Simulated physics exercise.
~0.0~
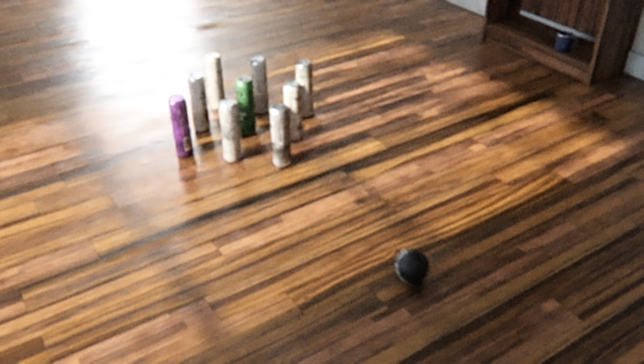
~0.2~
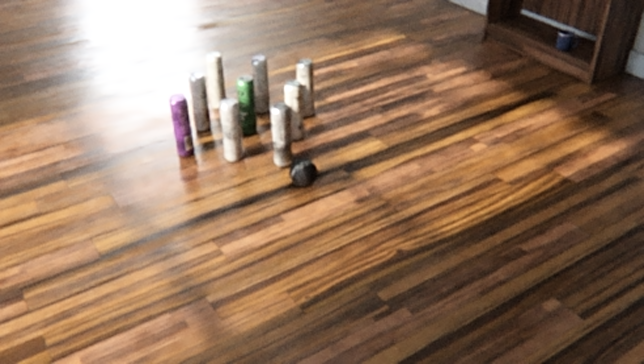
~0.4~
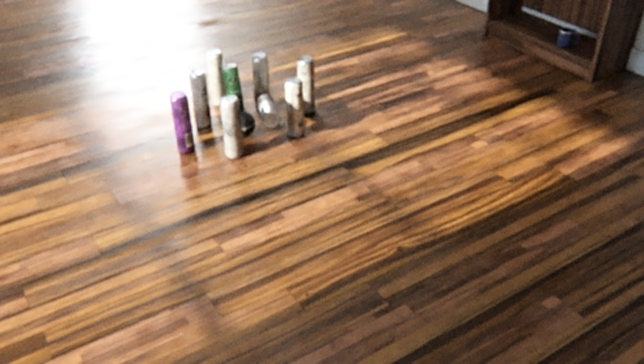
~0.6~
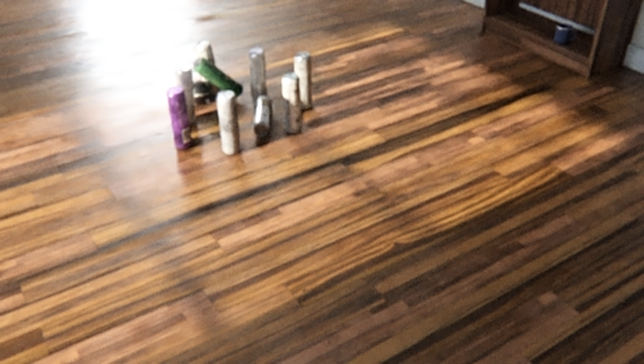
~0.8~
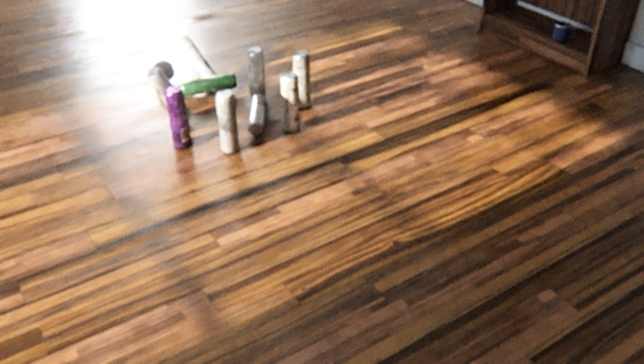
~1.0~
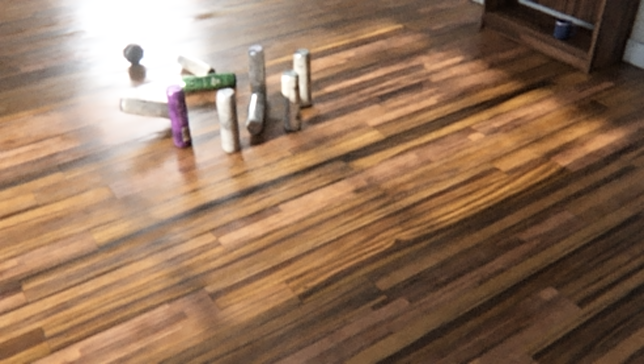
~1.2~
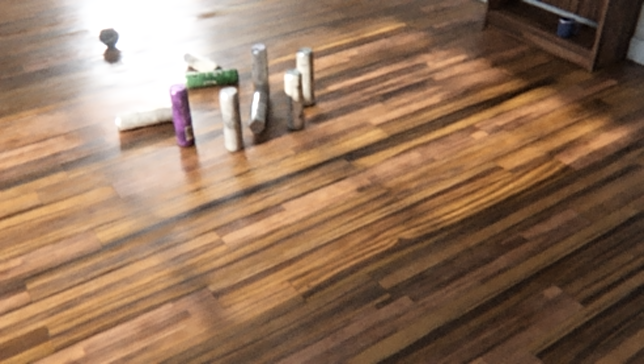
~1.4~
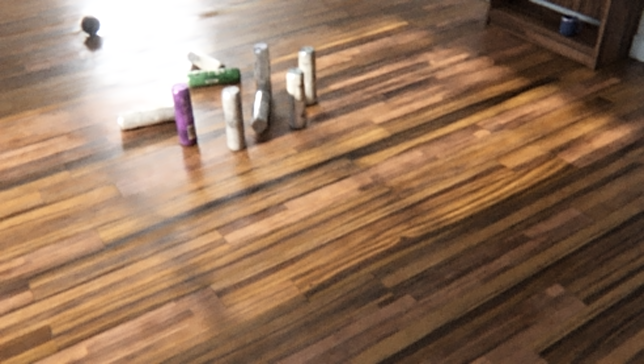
We see a dark ball roll left and away across a wooden floor into a cluster of nine upright tubes, toppling a few, including the green one, before rolling on toward the upper left, while the purple tube and several pale ones stay standing.
